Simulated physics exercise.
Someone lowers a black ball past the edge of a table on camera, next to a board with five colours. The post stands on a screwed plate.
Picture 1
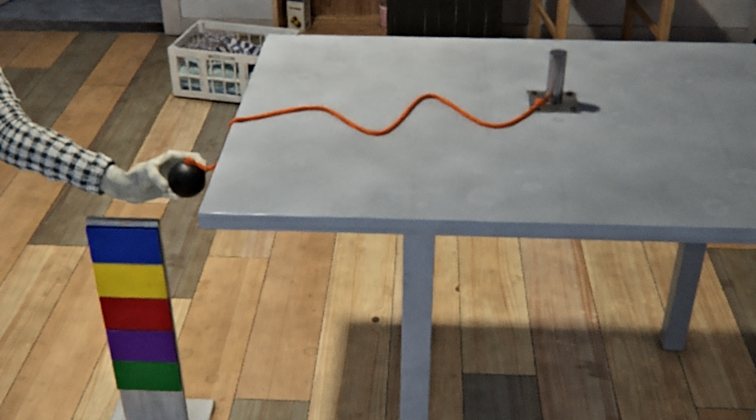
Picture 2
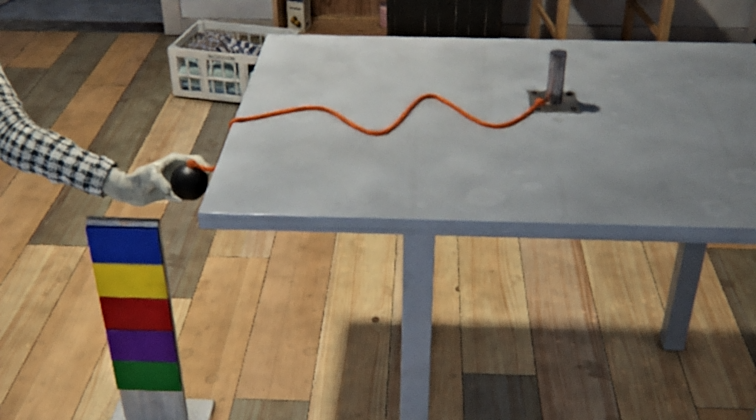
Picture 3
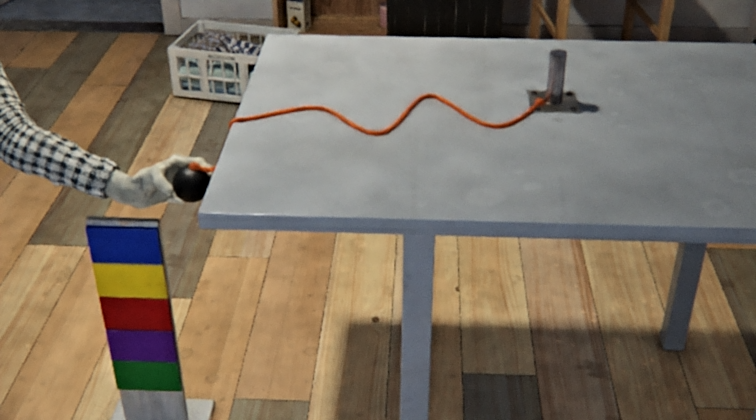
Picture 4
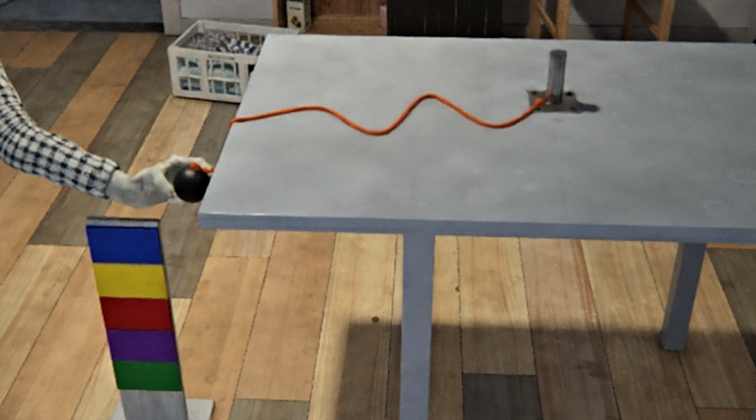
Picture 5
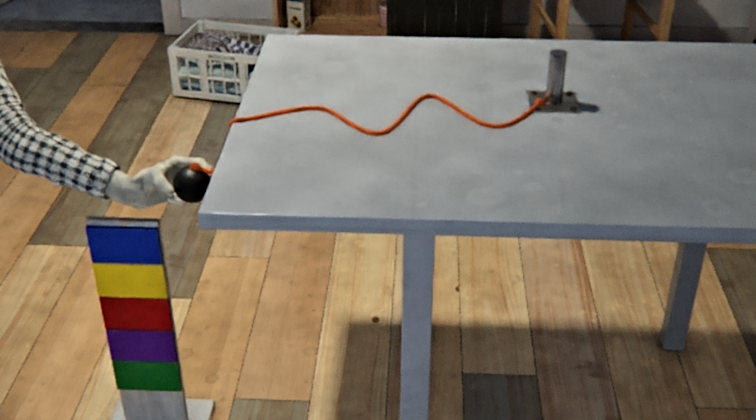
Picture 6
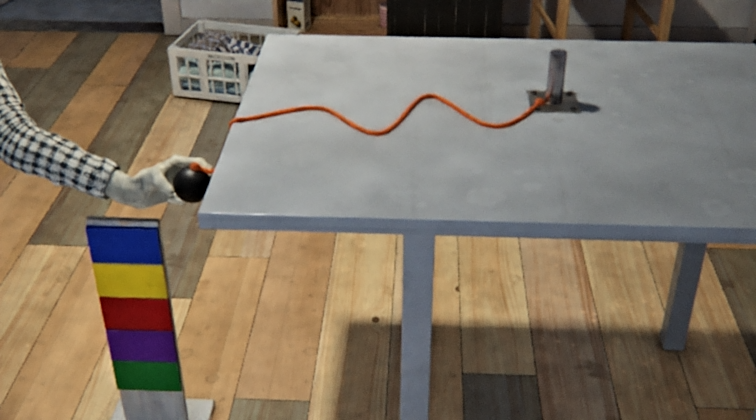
A hand in a checked sleeve, reaching in from the left, holds a black ball beside the edge of a pale grey table, seen from slightly above in a wood-floored room. An orange cord runs in waves from the ball across the tabletop to a metal post on a screwed plate, above a board banded blue, yellow, red, purple and green. The ball shifts very slightly right, then everything stays still.
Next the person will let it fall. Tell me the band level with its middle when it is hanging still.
That is the red band.
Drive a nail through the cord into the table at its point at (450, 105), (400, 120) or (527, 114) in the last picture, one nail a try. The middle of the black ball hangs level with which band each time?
Try one: Yellow. Try two: Blue. Try three: Red.
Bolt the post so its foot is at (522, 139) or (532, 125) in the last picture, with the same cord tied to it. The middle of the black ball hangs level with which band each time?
Answer, in order: Purple, purple.
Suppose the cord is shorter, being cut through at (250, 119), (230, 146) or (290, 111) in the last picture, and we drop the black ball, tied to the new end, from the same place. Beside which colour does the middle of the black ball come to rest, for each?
Try 1 - blue; try 2 - yellow; try 3 - none, it hangs higher.
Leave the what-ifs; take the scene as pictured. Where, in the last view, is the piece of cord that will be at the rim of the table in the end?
Check around (350, 123) - that's where it is.
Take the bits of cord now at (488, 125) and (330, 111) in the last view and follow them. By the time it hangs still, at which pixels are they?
The first ends at (457, 106) and the second at (236, 152).
A little later, ball near (241, 295); level with red.
Next, ball near (264, 304); level with red.
When it is over, ball near (251, 311); level with red. The red one.
